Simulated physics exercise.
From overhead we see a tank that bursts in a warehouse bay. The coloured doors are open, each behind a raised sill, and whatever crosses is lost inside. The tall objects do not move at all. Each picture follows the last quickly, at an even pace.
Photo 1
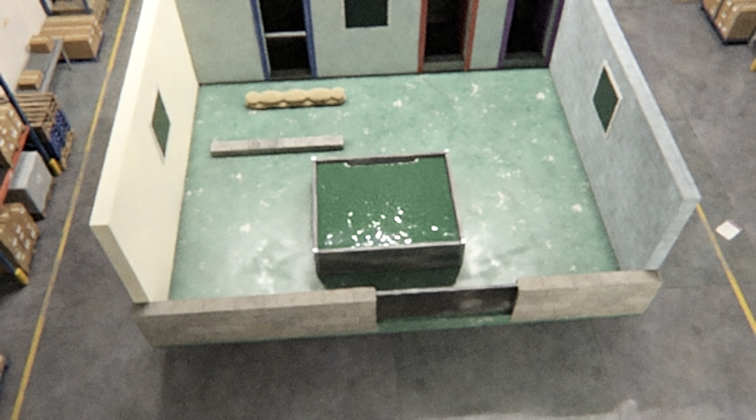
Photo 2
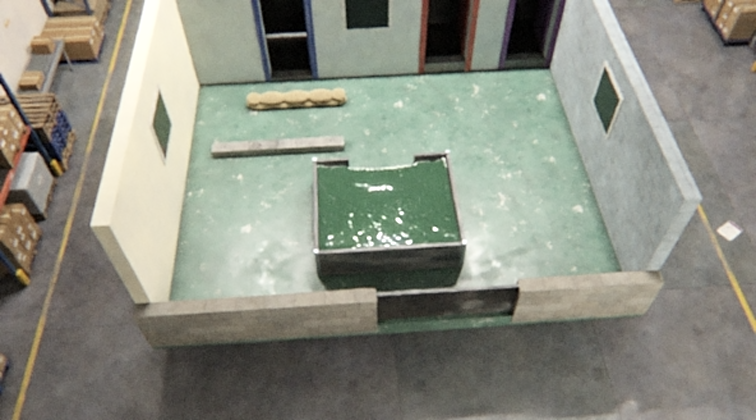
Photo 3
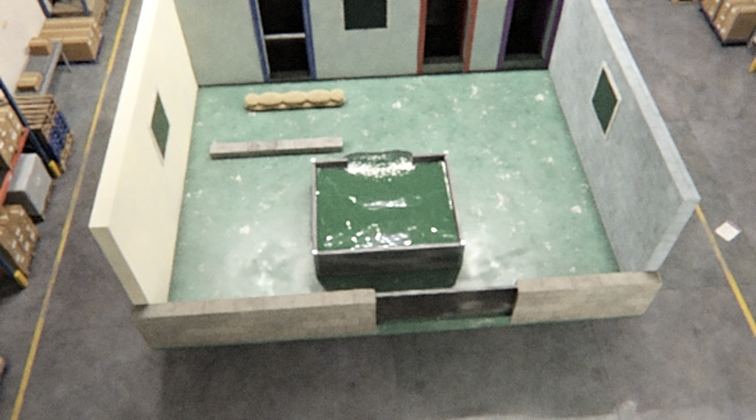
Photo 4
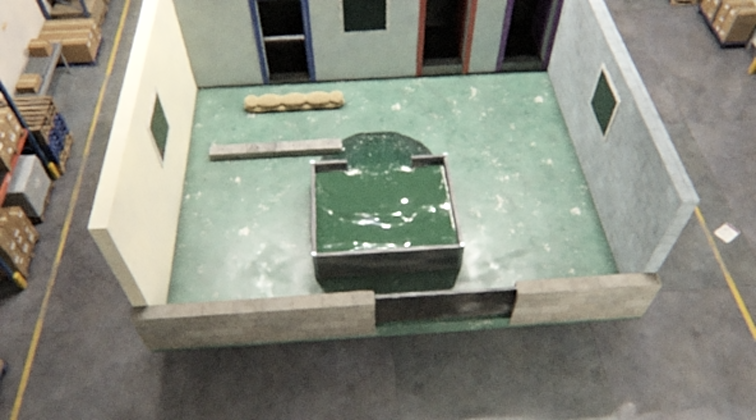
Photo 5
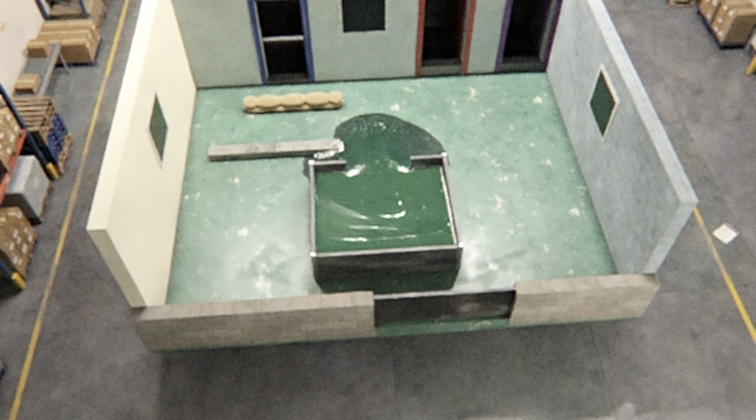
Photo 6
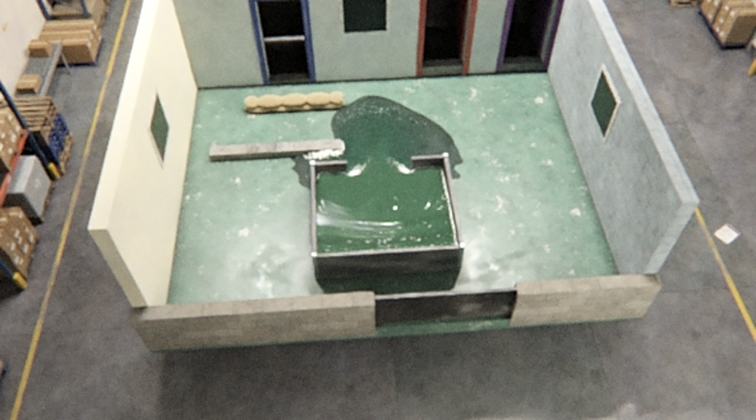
Dark green liquid sits level in a square, dark-walled tank in a warehouse bay seen from high overhead, then pours through a gap in its far side. Around it are a pale green floor, a cream wall at left, a grey-blue one at right, blue, red and purple doorways behind, and a grey bar and tan barrier. The liquid spreads in a rounded, widening pool toward the back, splashing against the bar's right end.
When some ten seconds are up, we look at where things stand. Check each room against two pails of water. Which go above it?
In the end the red door keeps inside the limit; the purple door keeps inside the limit; the blue door keeps inside the limit.
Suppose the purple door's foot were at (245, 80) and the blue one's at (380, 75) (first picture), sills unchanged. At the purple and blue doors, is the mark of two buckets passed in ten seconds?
Result - the purple door stays within limits while the blue door exceeds the limit.
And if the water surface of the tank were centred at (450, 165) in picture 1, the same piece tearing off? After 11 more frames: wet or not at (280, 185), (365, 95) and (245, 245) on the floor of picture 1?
I'd call them still dry, watered and still dry, in the order asked.
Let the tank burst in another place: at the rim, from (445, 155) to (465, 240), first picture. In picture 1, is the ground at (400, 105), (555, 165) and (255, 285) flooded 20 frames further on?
Taking each in turn, they come out kept dry, watered, kept dry.
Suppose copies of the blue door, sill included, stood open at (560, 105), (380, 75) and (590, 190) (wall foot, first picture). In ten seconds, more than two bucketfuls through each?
First tops the limit, then tops the limit, then falls short.
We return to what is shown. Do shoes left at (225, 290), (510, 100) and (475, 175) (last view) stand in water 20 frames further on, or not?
First spot spared, second spot submerged, third spot spared.
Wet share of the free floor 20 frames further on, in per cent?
Near 45 in a hundred.
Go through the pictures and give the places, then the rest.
Still water in the tank at (385, 202), in the first picture.
Water pours out on the tank's far side and has run to a hidden place, in the second picture.
The front is at a hidden place, out from the gap on the tank's far side, in the third picture.
Water pours out on the tank's far side and has run to (395, 135), in the fourth picture.
Water pours out on the tank's far side and has run to (376, 116), in the fifth picture.
The front is at (367, 99), out from the gap on the tank's far side, in the sixth picture.
A moment on, water covers 20 % of the floor; the red door not reached, the purple door not reached, the blue door not reached.
Next, water covers 40 % of the floor; the red door wet at the sill, nothing in, the purple door wet at the sill, nothing in, the blue door wet at the sill, nothing in.
Then, water covers 45 % of the floor; the red door wet at the sill, nothing in, the purple door wet at the sill, nothing in, the blue door wet at the sill, nothing in.
Later, water covers 75 % of the floor; the red door wet at the sill, nothing in, the purple door under two buckets in, the blue door wet at the sill, nothing in.
In the end, water covers 95 % of the floor; the red door wet at the sill, nothing in, the purple door under two buckets in, the blue door wet at the sill, nothing in.
